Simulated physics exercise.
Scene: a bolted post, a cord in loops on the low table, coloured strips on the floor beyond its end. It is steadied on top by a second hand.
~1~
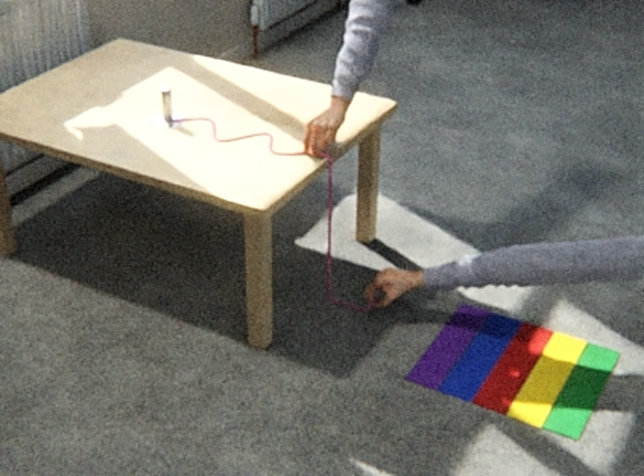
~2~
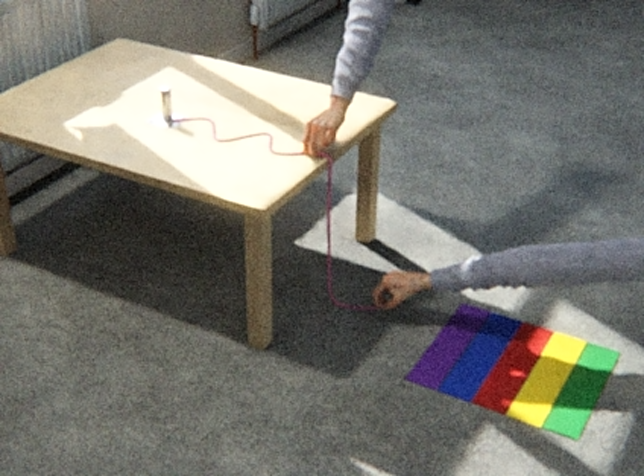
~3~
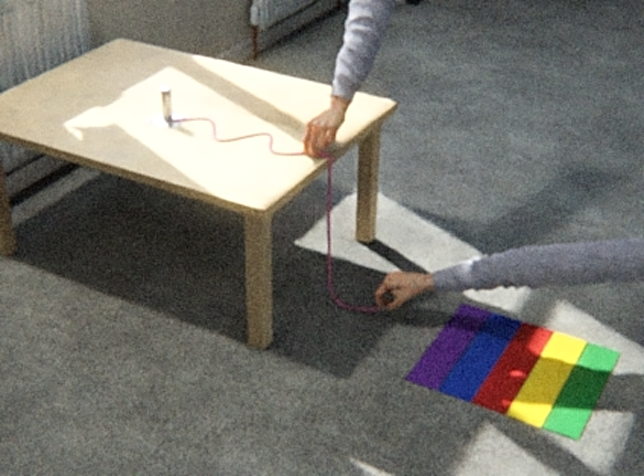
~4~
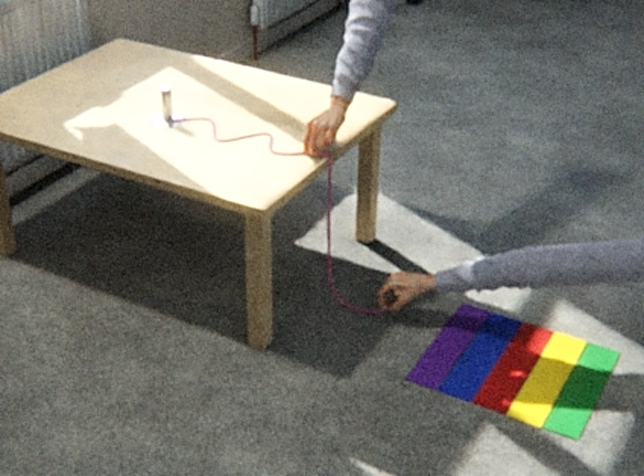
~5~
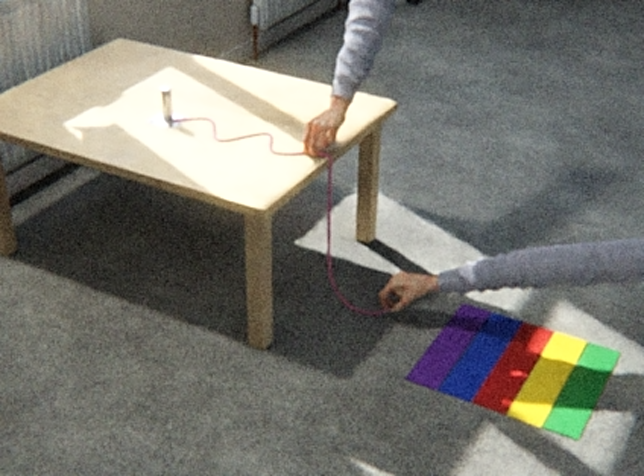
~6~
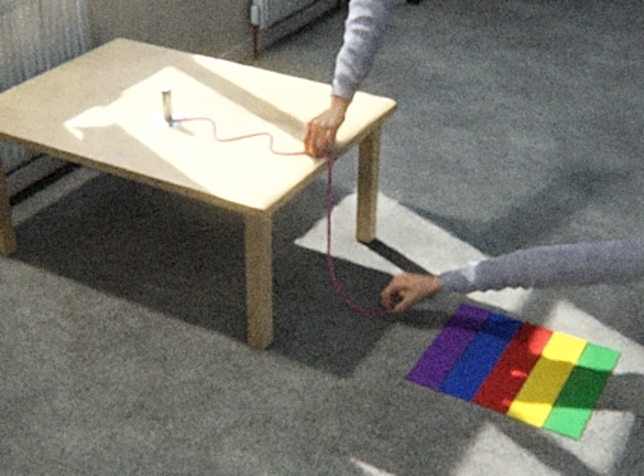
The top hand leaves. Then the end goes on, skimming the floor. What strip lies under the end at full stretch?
The yellow one.
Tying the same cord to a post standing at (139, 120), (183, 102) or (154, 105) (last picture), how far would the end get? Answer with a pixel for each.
Results per try: (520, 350); (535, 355); (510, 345).
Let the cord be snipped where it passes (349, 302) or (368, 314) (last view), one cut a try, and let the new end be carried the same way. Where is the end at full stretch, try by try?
The pixels are close to (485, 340) and (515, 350), one per try.
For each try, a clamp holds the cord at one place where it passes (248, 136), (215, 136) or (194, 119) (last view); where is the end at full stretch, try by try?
First try (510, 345), second try (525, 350), third try (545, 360).
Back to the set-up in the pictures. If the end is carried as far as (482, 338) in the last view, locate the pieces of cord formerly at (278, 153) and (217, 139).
They end up at (329, 174) and at (244, 140).
A little later, end near (482, 338); over blue.
Next, end near (526, 352); over red.
When it is tight, end near (554, 361); over yellow. It gets as far as the yellow strip.
